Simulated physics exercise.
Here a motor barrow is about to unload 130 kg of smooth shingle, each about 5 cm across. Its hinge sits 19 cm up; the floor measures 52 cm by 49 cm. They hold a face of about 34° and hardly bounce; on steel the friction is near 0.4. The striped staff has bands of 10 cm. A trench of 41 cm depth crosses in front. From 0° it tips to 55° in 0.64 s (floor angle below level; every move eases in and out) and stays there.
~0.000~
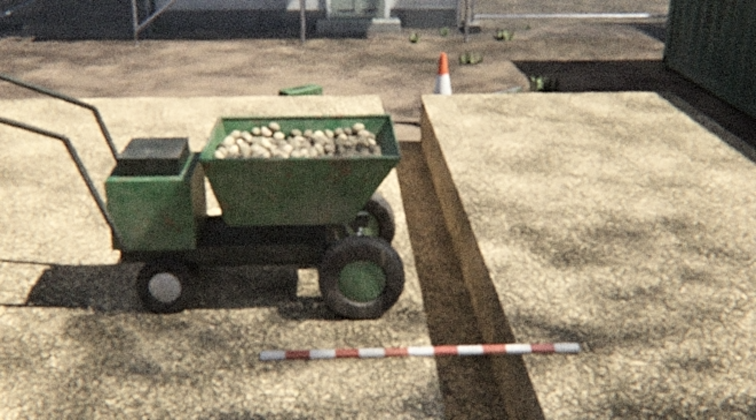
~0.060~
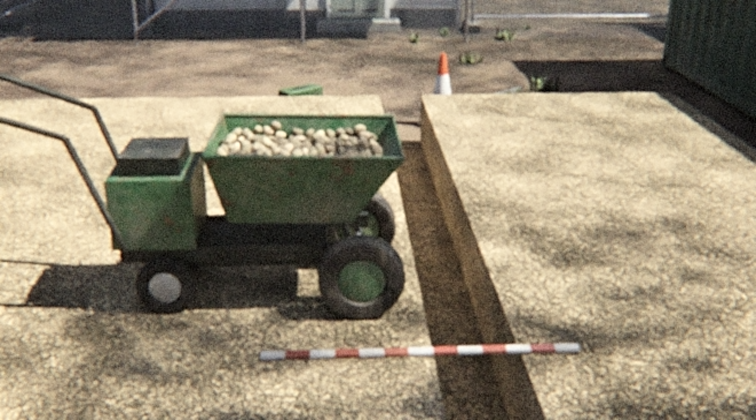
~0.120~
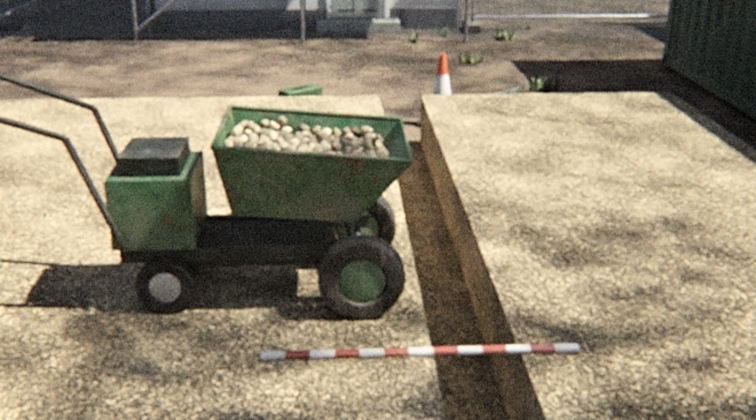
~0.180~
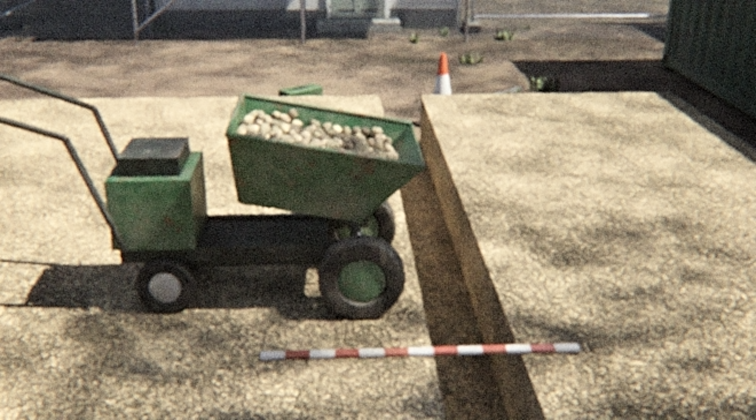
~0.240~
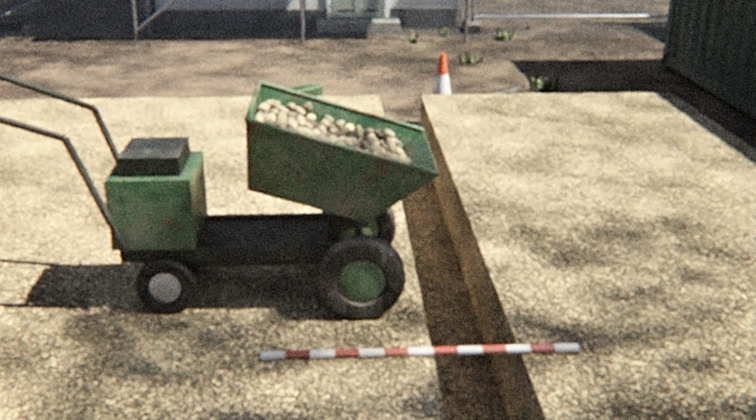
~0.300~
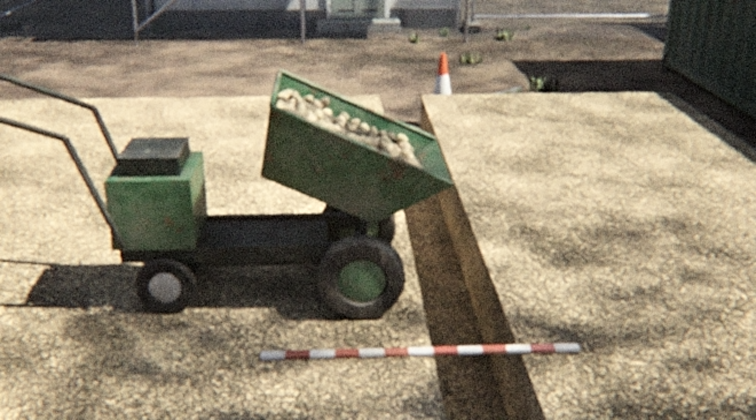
A green skip full of pale stones tilts steadily to the right on a motor barrow.
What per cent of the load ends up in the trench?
Some 11 per cent of it.
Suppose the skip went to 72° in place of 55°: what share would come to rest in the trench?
Then about 15 per cent.
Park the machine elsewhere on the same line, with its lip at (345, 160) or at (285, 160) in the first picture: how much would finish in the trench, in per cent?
About 40 and 50 per cent.
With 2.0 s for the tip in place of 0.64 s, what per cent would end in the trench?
In that case some 20 per cent.
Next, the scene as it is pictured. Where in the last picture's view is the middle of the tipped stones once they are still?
Around (547, 280).
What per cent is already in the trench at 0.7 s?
Some 0 per cent.
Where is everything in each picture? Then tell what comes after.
In the first picture, lip at (401, 158), floor tilted 0°, highest stones at (294, 140).
In the second picture, the skip is at 1°, its lip at (404, 159); the top of the load is at (274, 140); the stones move at 0.3 m/s on average.
In the third picture, the skip is at 5°, its lip at (412, 162); the top of the load is at (273, 133); the stones move at 0.7 m/s on average.
In the fourth picture, lip at (425, 167), floor tilted 11°, highest stones at (261, 121); the stones move at 0.9 m/s on average.
In the fifth picture, the skip is at 17°, its lip at (439, 174); the top of the load is at (267, 112); the stones move at 1.1 m/s on average.
In the sixth picture, the skip is at 25°, its lip at (453, 185); the top of the load is at (286, 101); the stones move at 1.2 m/s on average.
After 0.5 s the floor is at 46°; 100 % in the skip; the foremost stones are at (455, 199).
After 0.7 s the floor is at 55°; 92 % in the skip, 2 % in the trench, 6 % past the trench; the foremost stones are at (534, 237).
After 1.1 s the floor is at 55°; 56 % in the skip, 2 % in the trench, 42 % past the trench; the foremost stones are at (663, 311).
After 3.0 s the floor is at 55°; 40 % in the skip, 11 % in the trench, 49 % past the trench; the foremost stones are past the picture's edge.
